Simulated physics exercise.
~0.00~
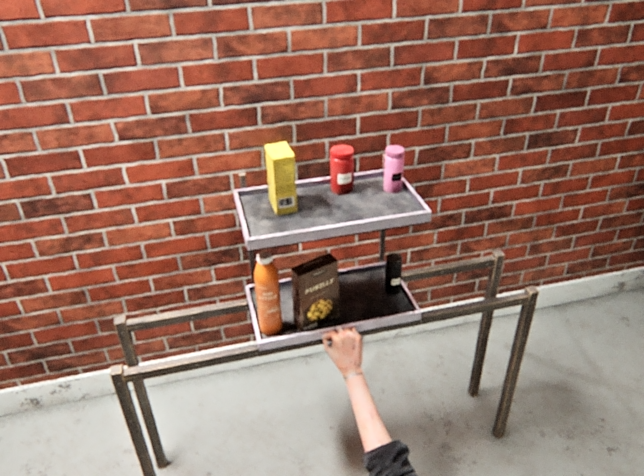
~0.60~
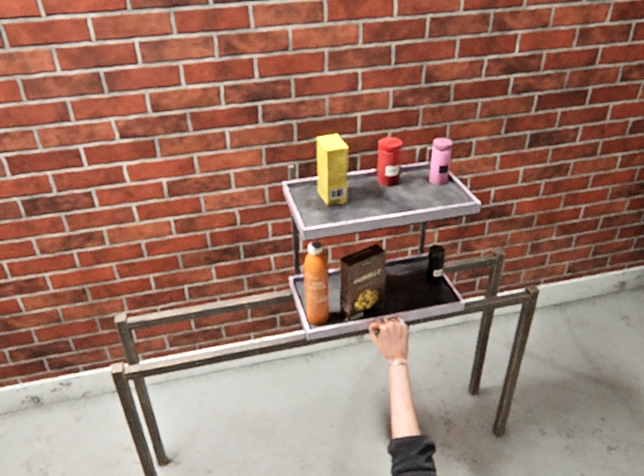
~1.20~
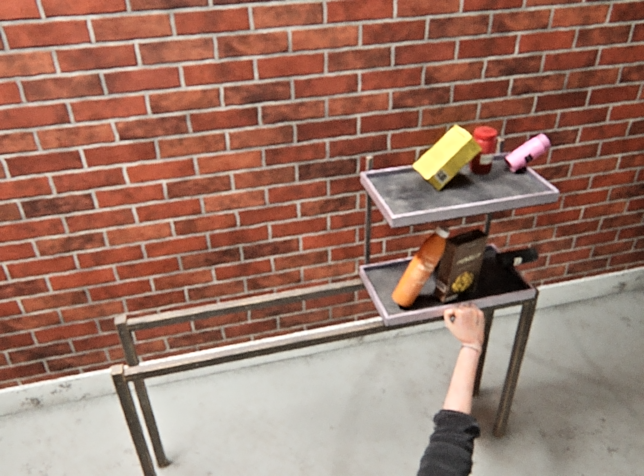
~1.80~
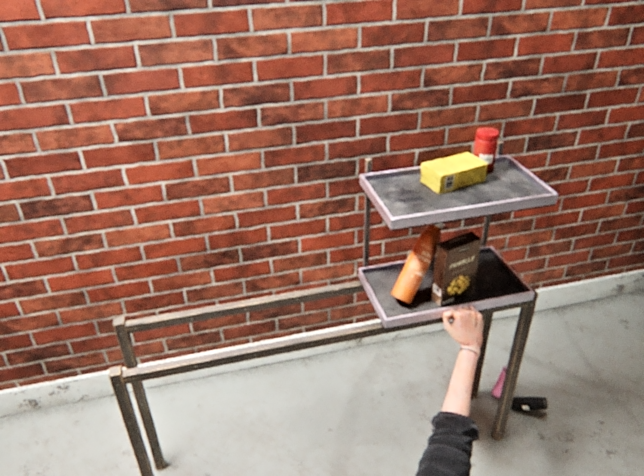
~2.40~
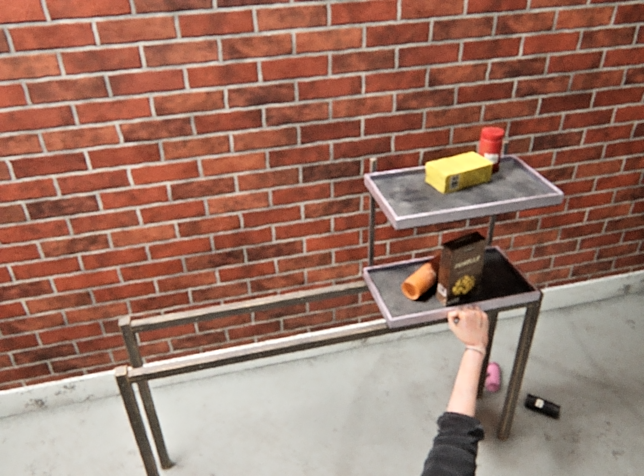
A hand slides a two-level tray right, toppling several items and dropping two to the floor.
